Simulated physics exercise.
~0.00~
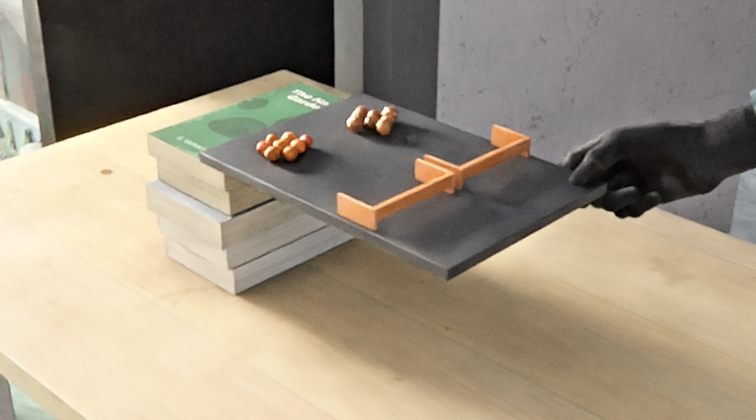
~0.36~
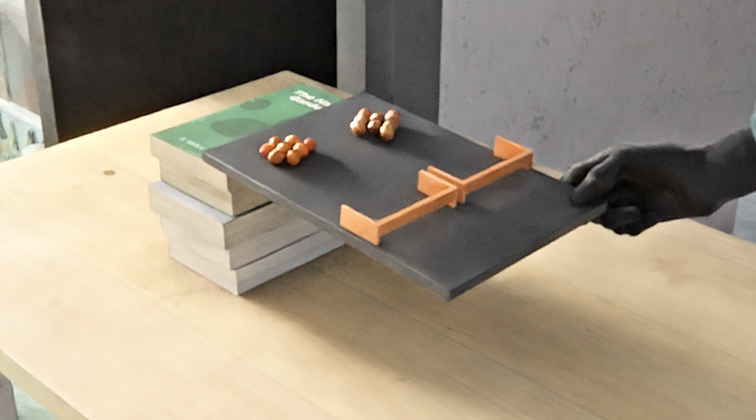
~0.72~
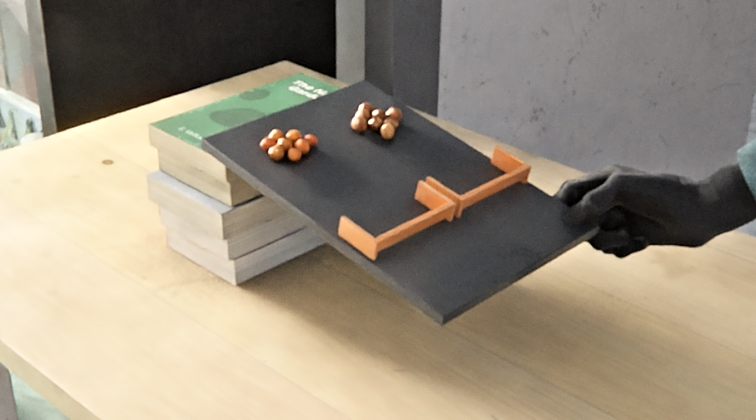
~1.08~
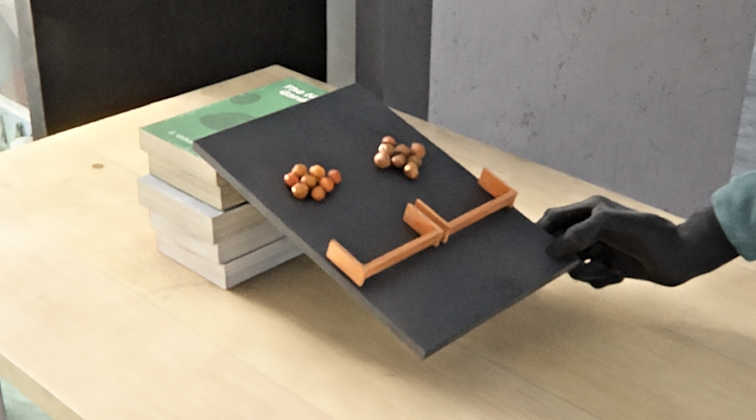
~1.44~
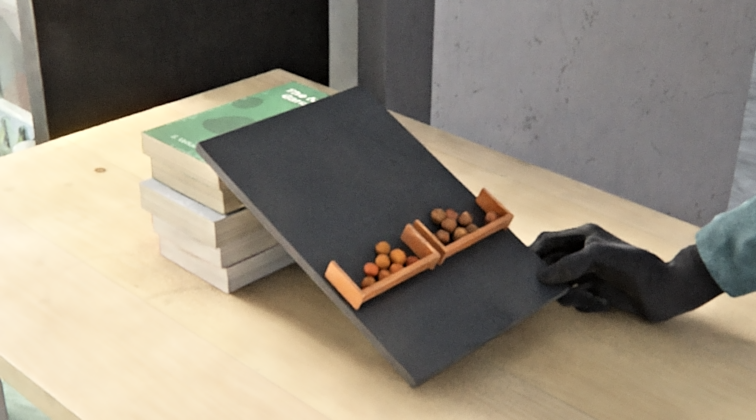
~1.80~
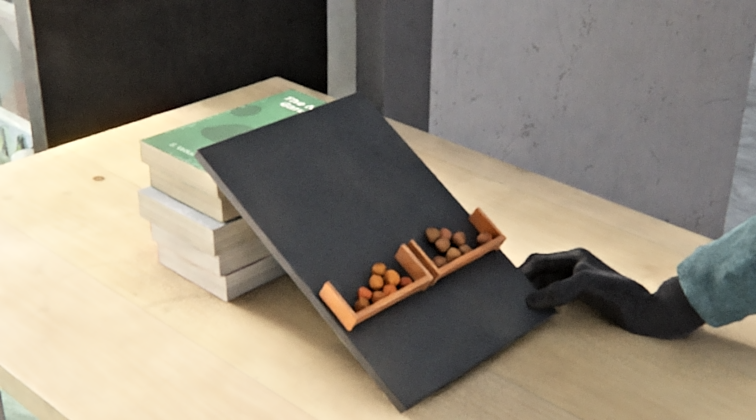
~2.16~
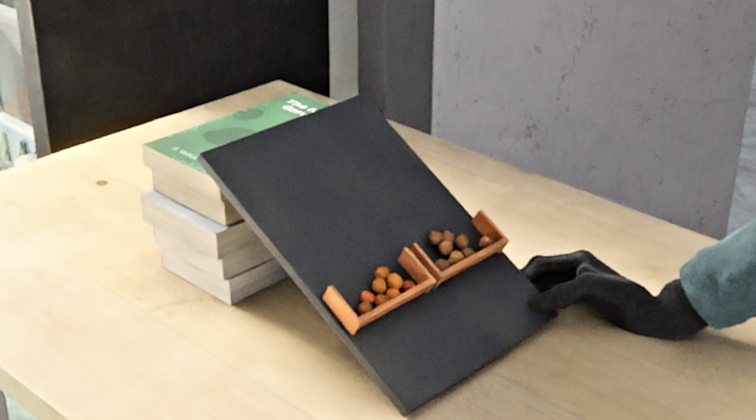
A gloved hand lowers a dark board, and two clusters of balls roll into orange holders.
